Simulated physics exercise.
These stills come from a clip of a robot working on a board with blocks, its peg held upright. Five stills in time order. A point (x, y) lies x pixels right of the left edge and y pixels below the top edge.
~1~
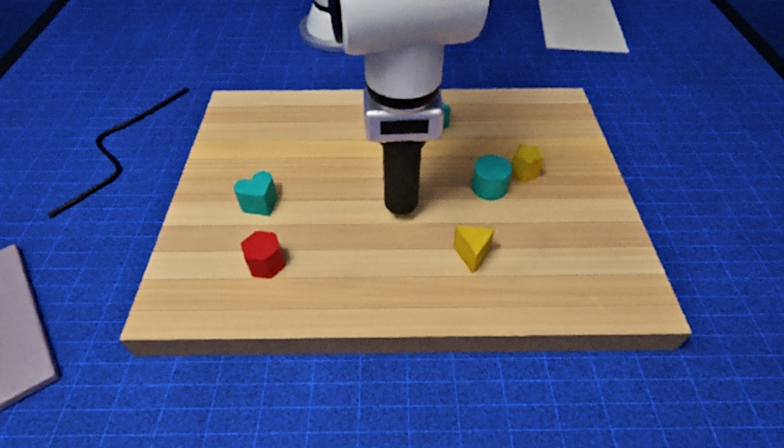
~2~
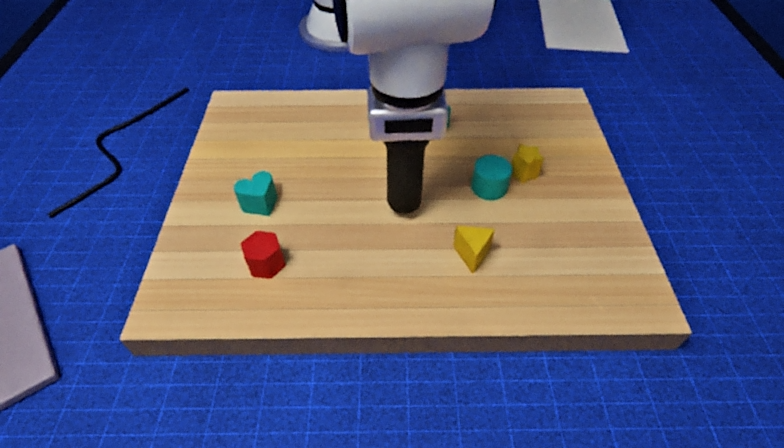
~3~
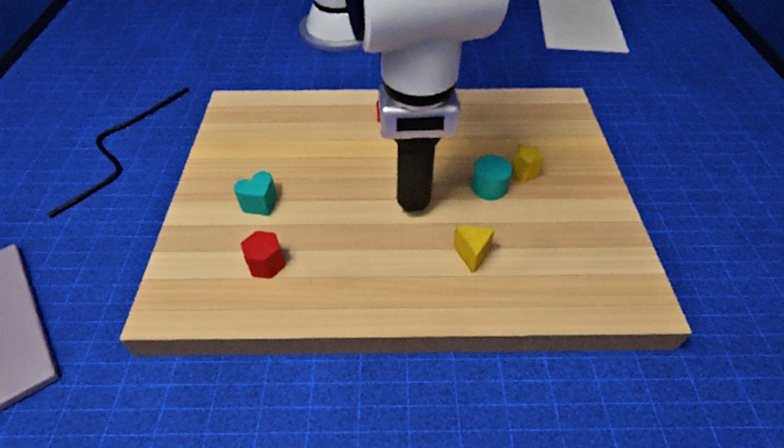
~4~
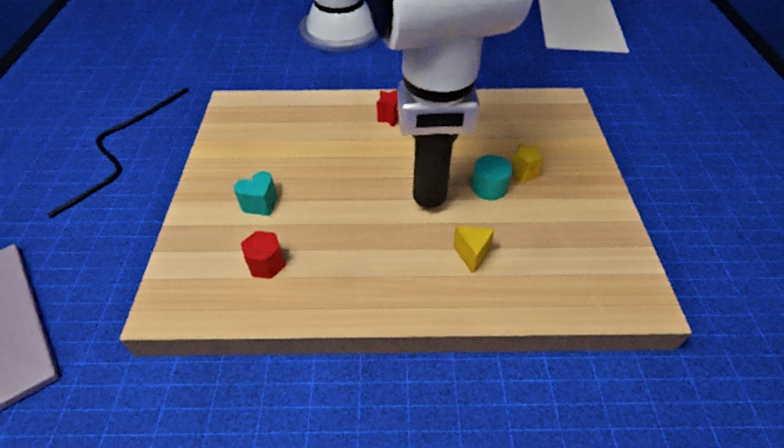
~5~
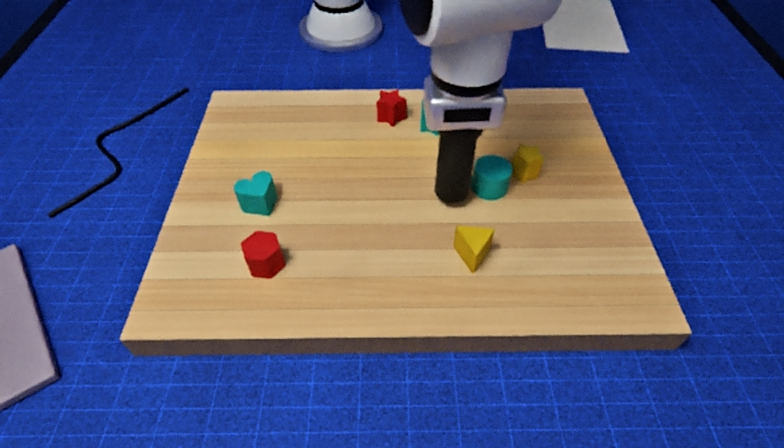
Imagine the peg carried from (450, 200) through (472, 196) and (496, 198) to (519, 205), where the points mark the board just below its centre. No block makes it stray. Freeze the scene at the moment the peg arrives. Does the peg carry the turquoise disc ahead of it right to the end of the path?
No, that is not what happens.
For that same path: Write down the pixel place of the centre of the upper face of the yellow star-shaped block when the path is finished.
Near (541, 144).
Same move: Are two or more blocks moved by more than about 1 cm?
That would be a yes.
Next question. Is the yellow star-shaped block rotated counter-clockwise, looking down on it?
Short answer: Yes.
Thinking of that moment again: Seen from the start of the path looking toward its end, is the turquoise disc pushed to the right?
No, that is not how it ends up.
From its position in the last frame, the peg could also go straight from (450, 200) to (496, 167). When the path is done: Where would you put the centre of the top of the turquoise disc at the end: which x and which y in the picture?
About (535, 154).
The first path, step by step. Halfway along, peg (486, 188); turquoise disc (515, 161); yellow star-shaped block (535, 149).
At the end, peg (521, 197); yellow triangle not moved; turquoise disc (534, 162); yellow star-shaped block (541, 144), turned 20° anticlockwise.
